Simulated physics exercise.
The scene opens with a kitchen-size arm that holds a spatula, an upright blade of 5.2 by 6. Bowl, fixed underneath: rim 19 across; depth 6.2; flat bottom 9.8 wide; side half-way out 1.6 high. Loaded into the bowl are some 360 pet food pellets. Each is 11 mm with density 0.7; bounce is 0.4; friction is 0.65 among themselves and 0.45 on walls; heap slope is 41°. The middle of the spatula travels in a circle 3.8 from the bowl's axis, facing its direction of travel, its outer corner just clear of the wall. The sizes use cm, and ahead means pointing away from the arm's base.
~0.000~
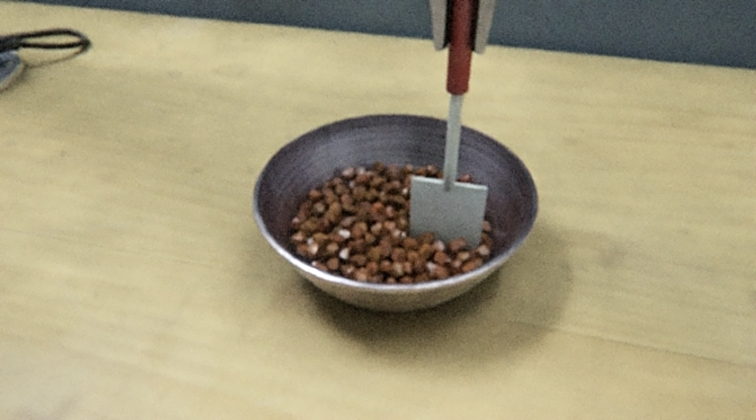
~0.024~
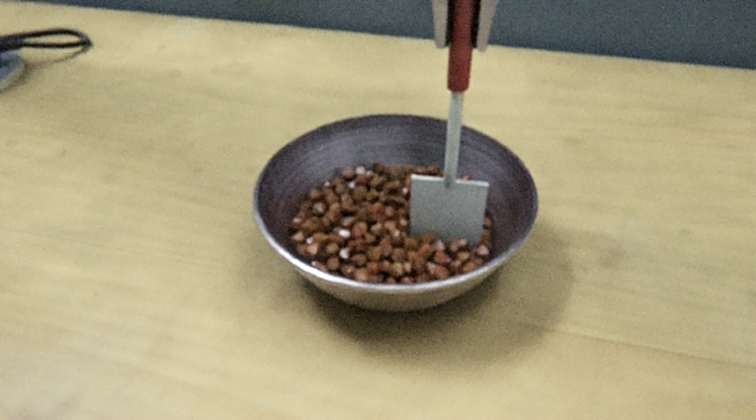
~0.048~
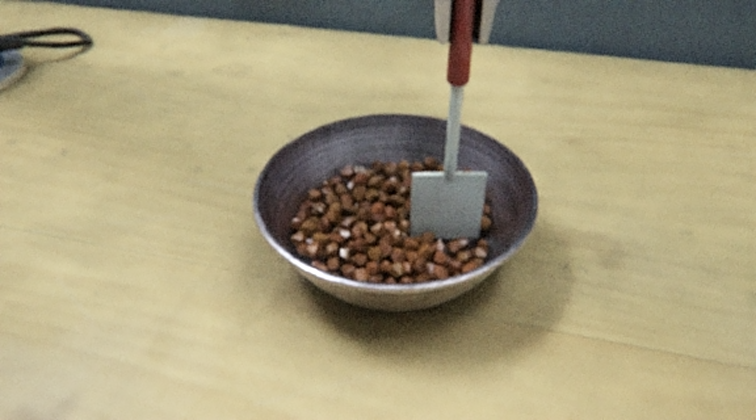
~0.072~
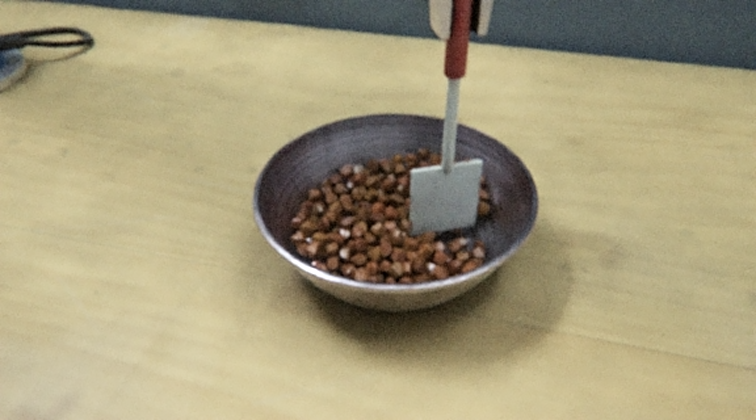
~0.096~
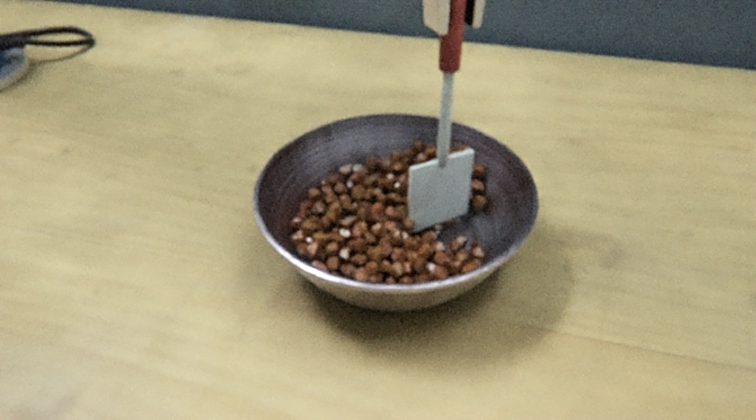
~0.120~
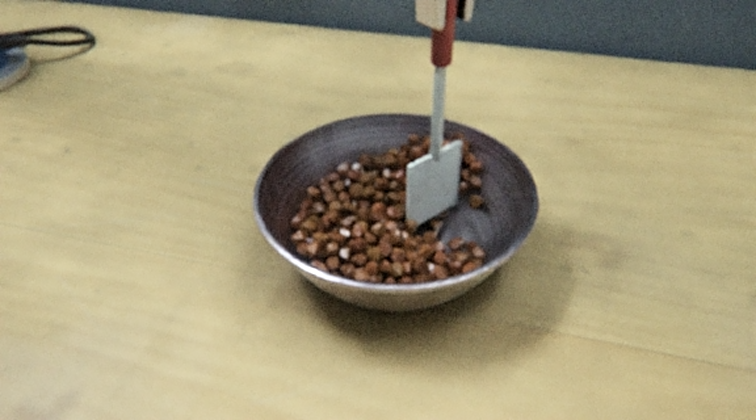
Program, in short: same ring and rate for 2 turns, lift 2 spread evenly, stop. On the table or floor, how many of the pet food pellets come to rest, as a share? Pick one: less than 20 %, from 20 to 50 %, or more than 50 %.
Less than 20 %.
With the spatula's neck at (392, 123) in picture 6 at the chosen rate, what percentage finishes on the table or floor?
Roughly 40 per cent.
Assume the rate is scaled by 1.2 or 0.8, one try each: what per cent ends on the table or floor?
Estimates in order: Some 10 % and some 0 %.
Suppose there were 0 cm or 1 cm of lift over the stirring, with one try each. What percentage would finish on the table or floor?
It comes to about 25 per cent and about 15 per cent.
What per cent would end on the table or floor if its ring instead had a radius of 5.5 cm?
Some 0 percent would.
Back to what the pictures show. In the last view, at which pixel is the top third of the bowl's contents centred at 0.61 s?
Roughly at (470, 227).
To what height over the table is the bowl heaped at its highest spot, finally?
About 6.0 centimetres.
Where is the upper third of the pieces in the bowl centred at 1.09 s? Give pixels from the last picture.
Centre, approx.: (331, 224).
By 0.61 s, 316° round, highest piece 8 above the table; 345 in the bowl, 5 on the table or floor, 5 in flight or on the tool.
By 1.09 s, 218° round, highest piece 7 above the table; 330 in the bowl, 22 on the table or floor, 3 in flight or on the tool.
By 1.53 s, 0° round, highest piece 6 above the table; 329 in the bowl, 26 on the table or floor.
By 2.23 s, 0° round, highest piece 6 above the table; 329 in the bowl, 26 on the table or floor.
Final count, 329 in the bowl, 26 on the table or floor. That is 7 % on the table or floor.
